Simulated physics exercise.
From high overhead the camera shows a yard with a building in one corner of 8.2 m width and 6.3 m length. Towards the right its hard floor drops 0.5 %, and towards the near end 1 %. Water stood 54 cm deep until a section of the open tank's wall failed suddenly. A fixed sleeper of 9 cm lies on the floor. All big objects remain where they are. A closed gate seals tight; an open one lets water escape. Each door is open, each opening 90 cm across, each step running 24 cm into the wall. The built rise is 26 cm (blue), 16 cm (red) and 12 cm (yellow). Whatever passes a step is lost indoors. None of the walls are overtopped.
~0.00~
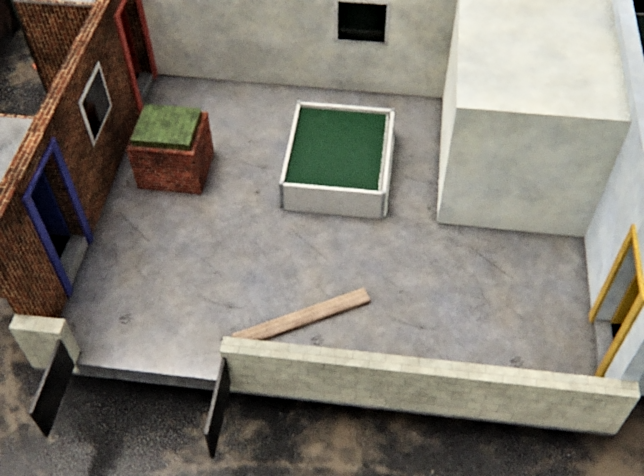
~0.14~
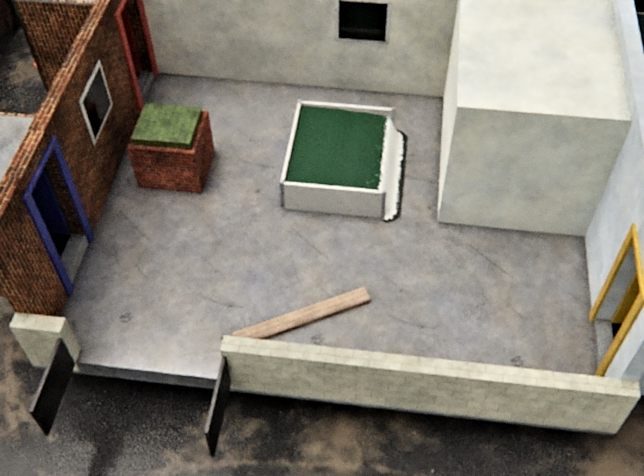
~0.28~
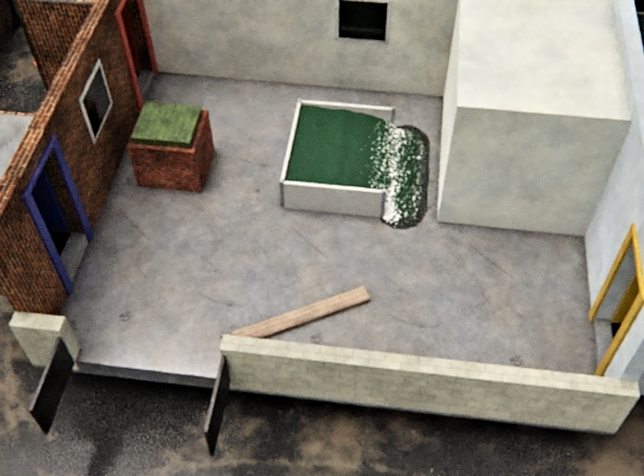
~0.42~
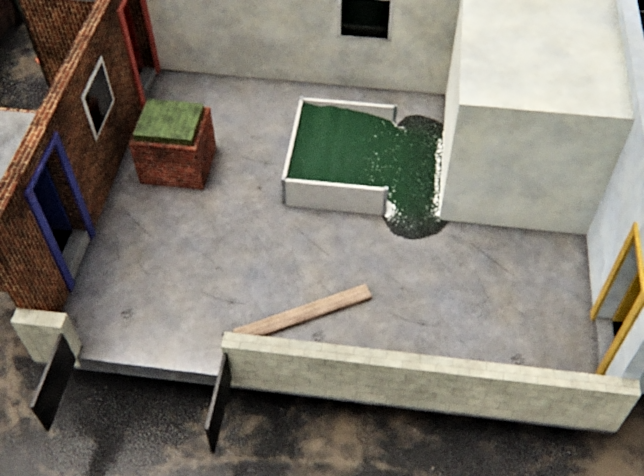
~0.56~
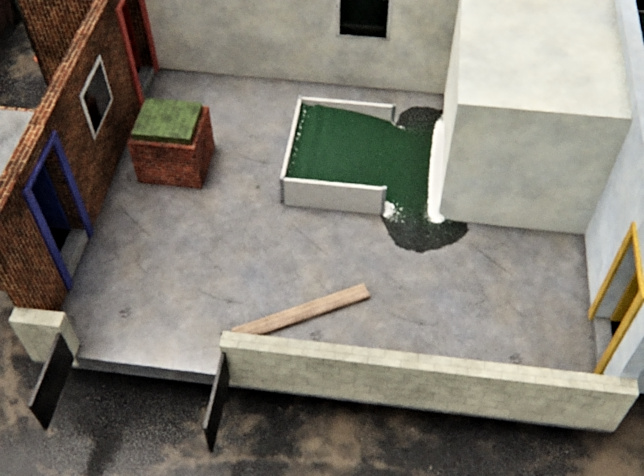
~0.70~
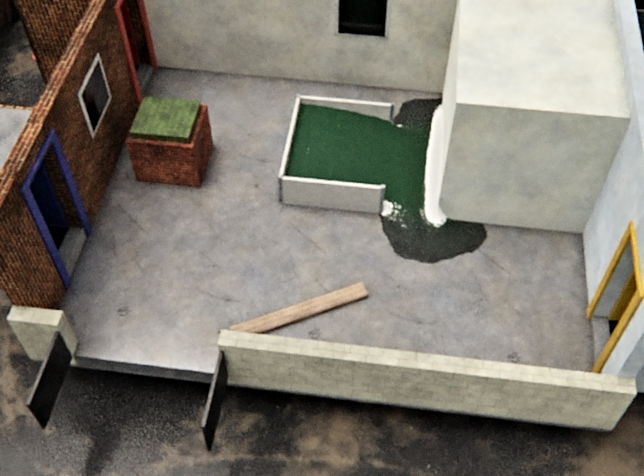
Green-looking water sits still in an open, white-walled tank in a walled yard, then bursts out through the tank's right side in a white, foamy edge. It spreads across the grey floor, meets the pale block-shaped building, and foams along its wall while a dark wet patch widens toward the near side.
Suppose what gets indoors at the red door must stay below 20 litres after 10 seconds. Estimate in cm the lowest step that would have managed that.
A height of about 8.5 cm would have managed it.
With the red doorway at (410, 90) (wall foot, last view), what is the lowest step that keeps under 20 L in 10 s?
You'd want it roughly 26 cm high.
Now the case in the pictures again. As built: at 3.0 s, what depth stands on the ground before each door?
Blue door 0 cm, red door 0 cm, yellow door 7 cm.
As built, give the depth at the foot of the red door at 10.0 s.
3.5 cm.
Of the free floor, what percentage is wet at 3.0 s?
I'd say near 45 percent is wet.
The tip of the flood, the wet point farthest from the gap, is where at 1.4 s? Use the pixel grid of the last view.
Lab note: Front tip approx. (547, 277).
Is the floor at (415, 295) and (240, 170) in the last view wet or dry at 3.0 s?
Awash, untouched.
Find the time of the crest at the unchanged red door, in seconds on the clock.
Peak: Close to 4.0 s.
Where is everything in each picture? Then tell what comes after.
The first frame shows the open tank at (339, 149) is whole and still, 54 cm deep; the red door at (138, 53) is dry.
In the second frame, water pours out at (386, 165) and has run 0.2 m, to (394, 216); about 10 cm deep outside, 54 cm at the back.
In the third frame, the front is at (424, 179), 0.7 m from the gap at (386, 166); 1.4 m2 of floor is wet, 54 cm left at the back.
In the fourth frame, the front is at (441, 223), 1.0 m from the gap at (388, 165); 2.3 m2 of floor is wet, 52 cm left at the back.
In the fifth frame, water pours out at (386, 165) and has run 1.4 m, to (460, 228); about 12 cm deep outside, 46 cm at the back.
In the sixth frame, the front is at (477, 237), 1.7 m from the gap at (384, 164); 3.0 m2 of floor is wet, 46 cm left at the back; 4.9 m in a straight line remain to the red door at (138, 45).
After 1.4 s water covers 15 % of the floor, deepest (41 cm) near (430, 181); it has not reached the red door.
After 3.0 s water covers 45 % of the floor, deepest (24 cm) near (592, 404); it has not reached the red door.
After 10.0 s water covers 85 % of the floor, deepest (10 cm) near (592, 404); 4 cm at the red door, 0 litres in over its 16 cm step.
At the red door as built, the water arrived by 3.6 s and peaked near 13 cm at 4.2 s.
With a step of 7 cm, 37 litres would have come in within the 10 s; with 10.5 cm, 6 litres. So under 20 litres takes about 8.5 cm.
